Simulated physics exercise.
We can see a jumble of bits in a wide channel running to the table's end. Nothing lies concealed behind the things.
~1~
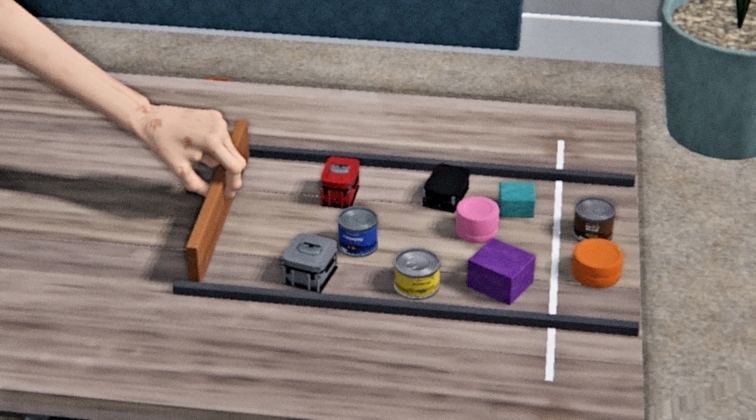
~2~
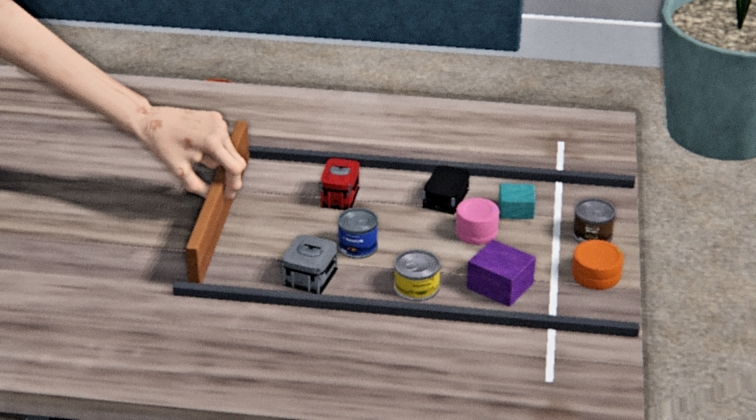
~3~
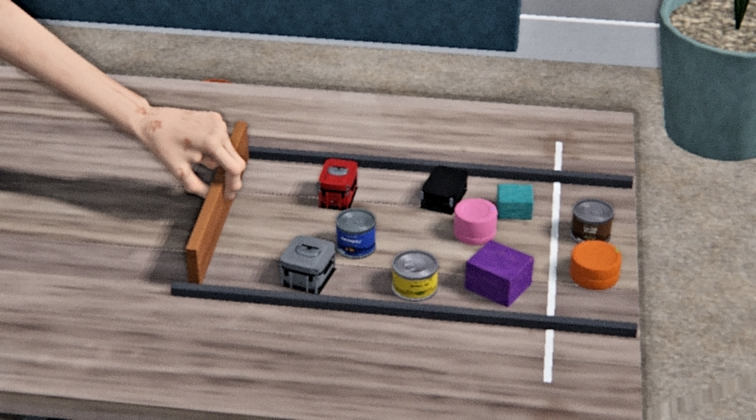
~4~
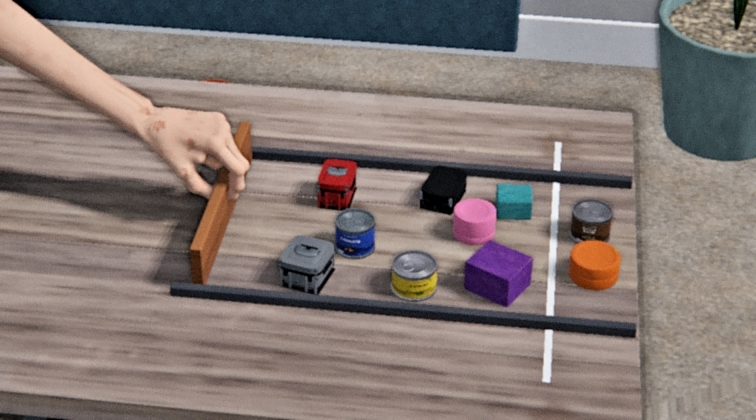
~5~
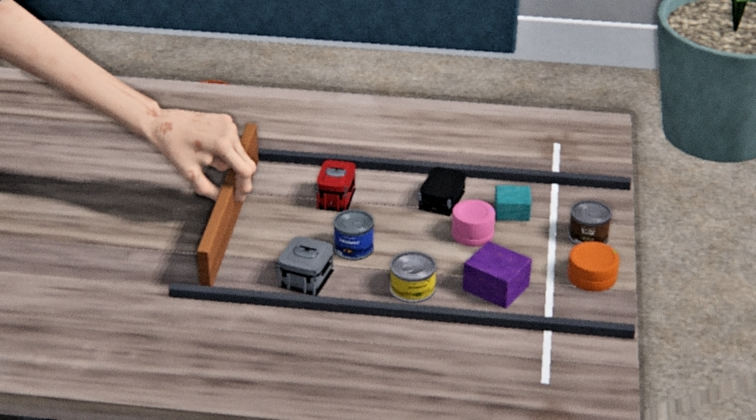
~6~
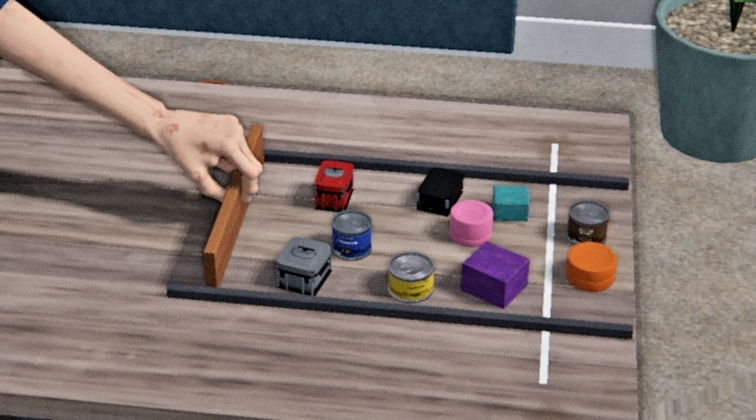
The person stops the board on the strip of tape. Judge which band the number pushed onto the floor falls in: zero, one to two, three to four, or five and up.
The table is going to lose one piece, maybe two.
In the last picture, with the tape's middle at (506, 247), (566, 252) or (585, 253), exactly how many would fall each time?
Down on the floor: 0, 2 and 6.
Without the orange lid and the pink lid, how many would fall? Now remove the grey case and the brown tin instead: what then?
First 1, then 1.
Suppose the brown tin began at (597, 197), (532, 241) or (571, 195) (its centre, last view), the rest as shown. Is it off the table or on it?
Lab note - brown tin, per position: Is gone; is safe; is gone.
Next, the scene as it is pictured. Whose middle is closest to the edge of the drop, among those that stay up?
That would be the orange lid, which ends nearest.
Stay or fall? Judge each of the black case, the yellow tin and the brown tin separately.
Outcome - black case safe, yellow tin safe, brown tin safe.
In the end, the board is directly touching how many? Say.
Count recorded: 4.
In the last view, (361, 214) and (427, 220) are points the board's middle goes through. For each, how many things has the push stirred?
Tally: First 4; then 7.
A little later, none off yet; orange lid at rest near (591, 267); brown tin at rest near (588, 225); turquoise block at rest near (511, 204).
Next, none off yet; orange lid moving near (595, 265); brown tin at rest near (588, 225); turquoise block shifted about its own width near (541, 206).
When it is over, the number that fall off is one or two; down, turquoise block.
